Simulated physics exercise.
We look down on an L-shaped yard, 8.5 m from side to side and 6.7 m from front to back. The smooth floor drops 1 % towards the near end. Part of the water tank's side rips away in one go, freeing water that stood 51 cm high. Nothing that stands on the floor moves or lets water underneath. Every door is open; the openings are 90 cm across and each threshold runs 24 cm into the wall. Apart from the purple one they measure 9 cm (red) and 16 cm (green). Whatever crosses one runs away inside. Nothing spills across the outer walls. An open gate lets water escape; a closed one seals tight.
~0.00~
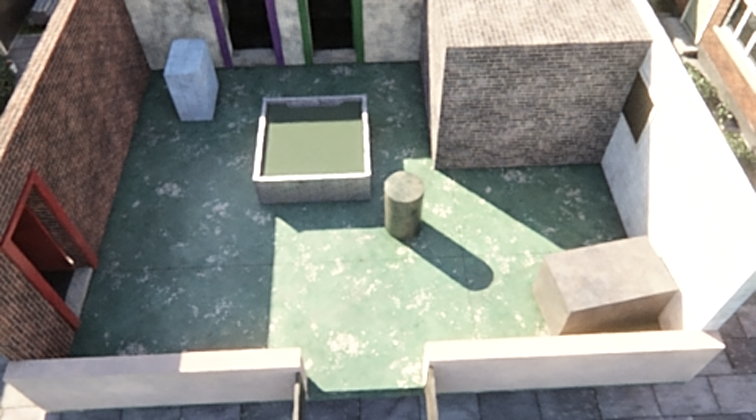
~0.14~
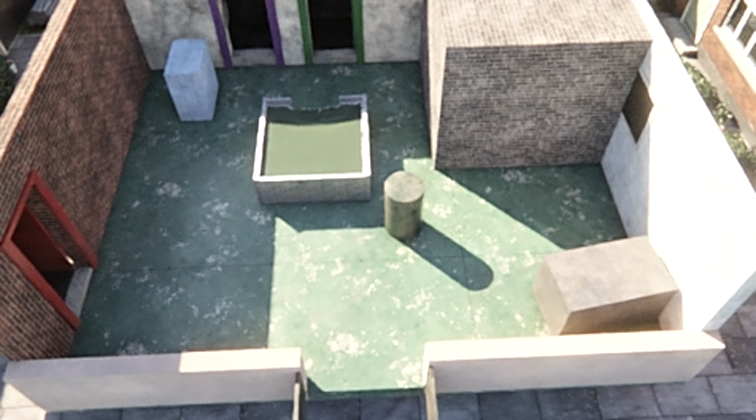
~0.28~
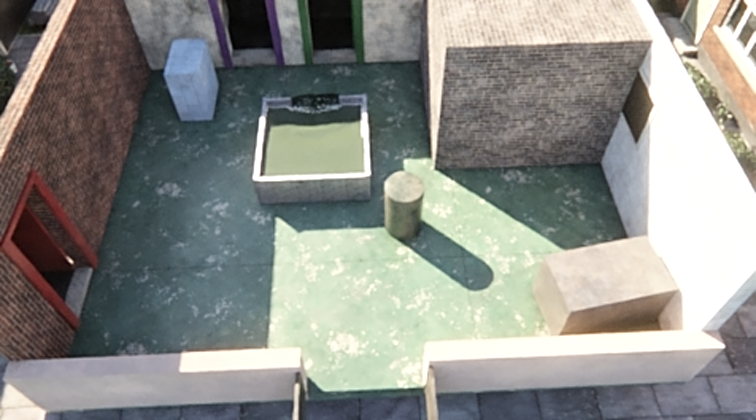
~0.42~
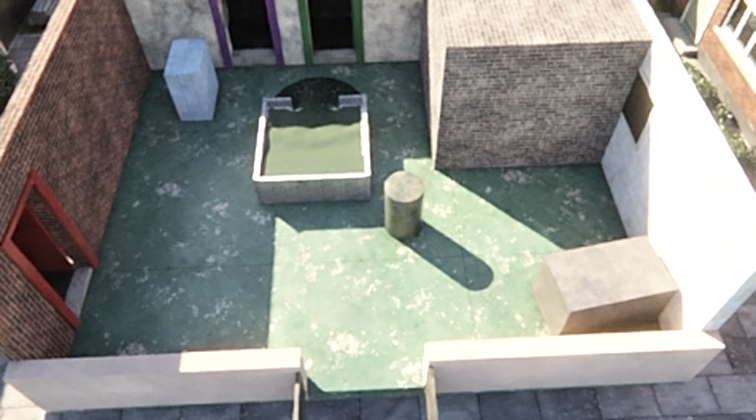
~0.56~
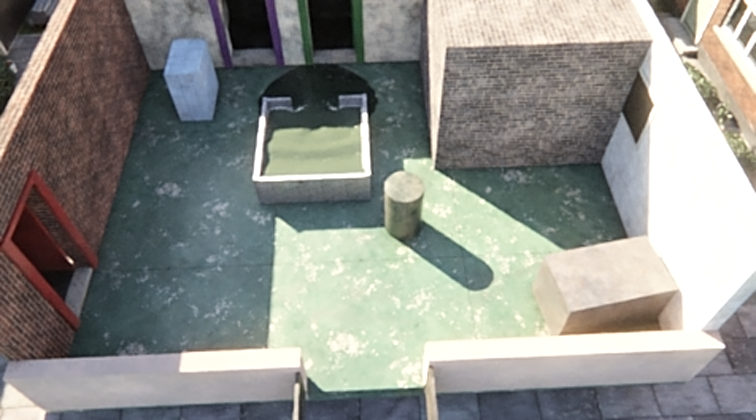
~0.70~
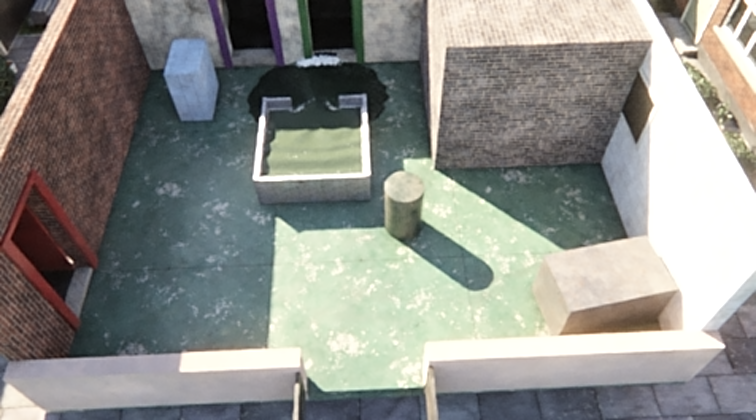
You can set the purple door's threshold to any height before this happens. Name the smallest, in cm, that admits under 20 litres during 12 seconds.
At least 10 cm or so.
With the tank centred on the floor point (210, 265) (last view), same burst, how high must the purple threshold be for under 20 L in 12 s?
Some 12.0 cm.
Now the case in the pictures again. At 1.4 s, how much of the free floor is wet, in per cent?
Some 10 per cent of it.
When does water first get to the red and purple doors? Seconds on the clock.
Red 5.5 s, purple 0.9 s.
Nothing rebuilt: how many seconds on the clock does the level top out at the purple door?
Near 2.0 s.
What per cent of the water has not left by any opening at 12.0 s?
Some 92 per cent remains.
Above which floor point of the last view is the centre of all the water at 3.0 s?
Near (308, 118).
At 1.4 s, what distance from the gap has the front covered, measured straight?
About 2.8 m.
After 1.4 s water covers 10 % of the floor, deepest (30 cm) near (317, 119); 15 cm at the purple door, 0 litres in over its 24 cm threshold.
After 3.0 s water covers 25 % of the floor, deepest (24 cm) near (152, 70); 12 cm at the purple door, 0 litres in over its 24 cm threshold.
After 12.0 s water covers 85 % of the floor, deepest (8 cm) near (60, 386); 3 cm at the purple door, 0 litres in over its 24 cm threshold.
At the purple door as built, the water arrived by 1.0 s and peaked near 16 cm at 2.0 s.
Run again over the same 12 s with other heights there, 30 litres in over 8.5 cm, 14 litres over 11 cm. The limit of 20 litres is kept from about 10 cm up.
